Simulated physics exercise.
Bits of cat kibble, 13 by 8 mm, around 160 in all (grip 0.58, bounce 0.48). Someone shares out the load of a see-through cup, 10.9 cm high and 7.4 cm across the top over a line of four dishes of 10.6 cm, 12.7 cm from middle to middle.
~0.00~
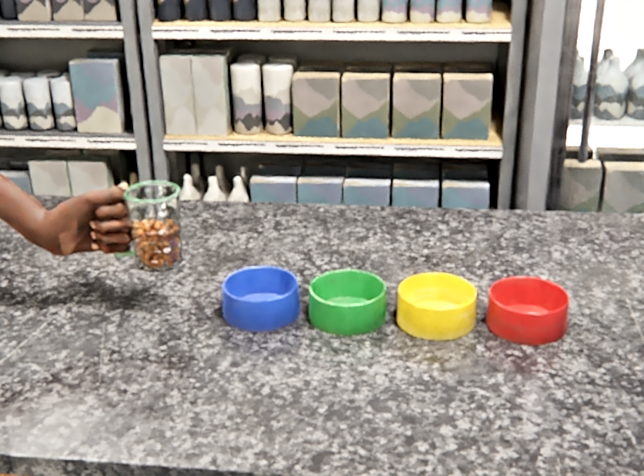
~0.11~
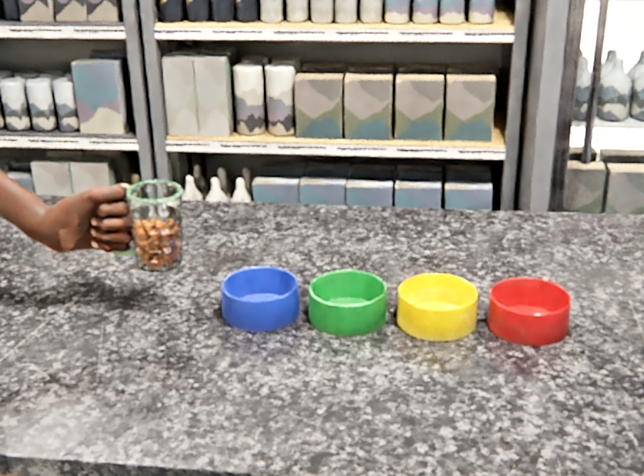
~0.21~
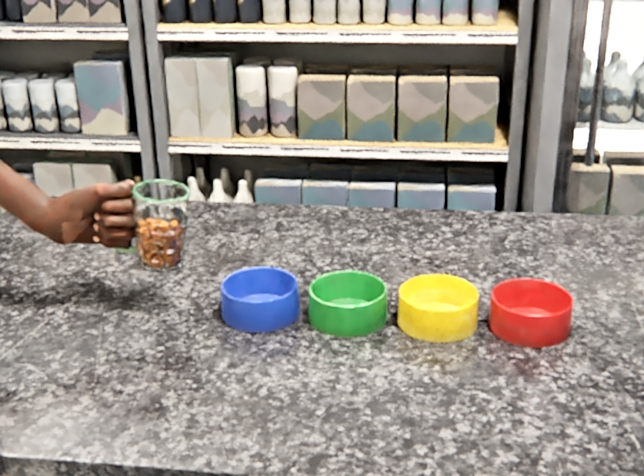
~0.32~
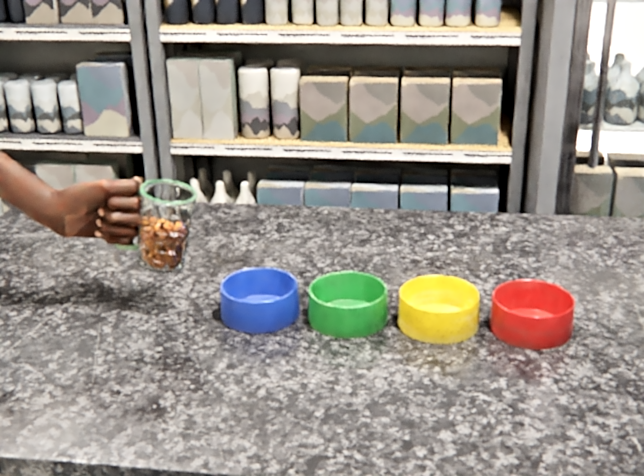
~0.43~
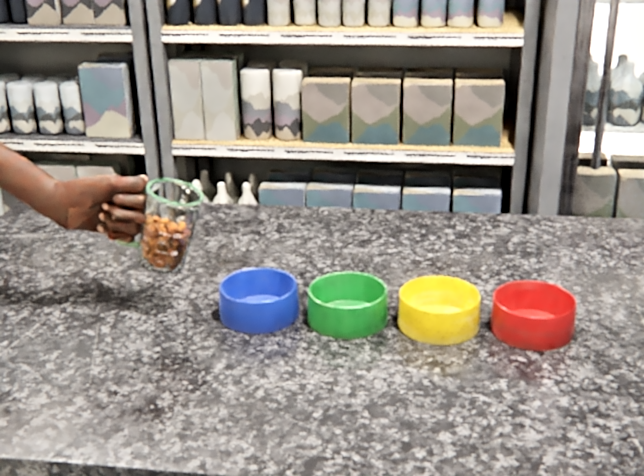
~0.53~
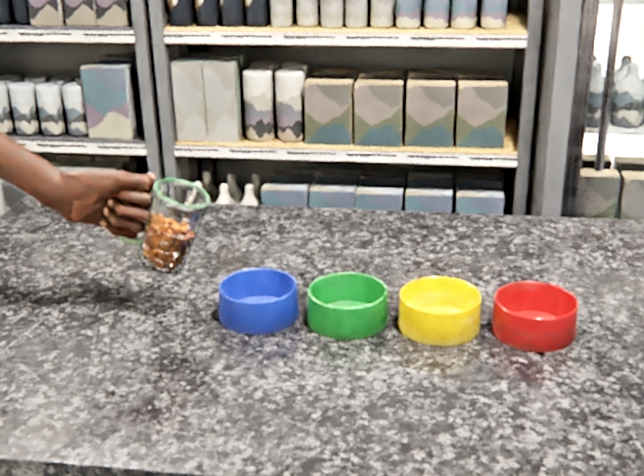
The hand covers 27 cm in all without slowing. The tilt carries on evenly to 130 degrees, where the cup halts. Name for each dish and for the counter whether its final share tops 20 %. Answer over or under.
Red under, blue under, green over, yellow under, counter over.
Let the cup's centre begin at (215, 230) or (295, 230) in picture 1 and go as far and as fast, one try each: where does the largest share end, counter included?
The winner: Green; yellow.
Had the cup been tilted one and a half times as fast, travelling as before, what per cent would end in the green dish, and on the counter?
Then: Green 0; counter 0.
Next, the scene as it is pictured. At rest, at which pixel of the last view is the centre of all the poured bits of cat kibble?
Near (327, 312).
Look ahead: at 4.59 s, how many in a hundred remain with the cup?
Some 0 per cent of the load.
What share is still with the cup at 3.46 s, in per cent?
Some 0 per cent of the load.
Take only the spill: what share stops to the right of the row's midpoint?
Some 0 per cent.
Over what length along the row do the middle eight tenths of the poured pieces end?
Some 10 cm.
Then, at 2.29 s, tilt 101 degrees; cup holds 100 %.
After 3.46 s, tilt 130 degrees; cup holds 0 %, green 50 %.
Then, at 4.59 s, tilt 130 degrees; cup holds 0 %, green 50 %.
In the end, at 4.9 s, red 0 %, blue 0 %, green 50 %, yellow 0 %, counter 50 %.
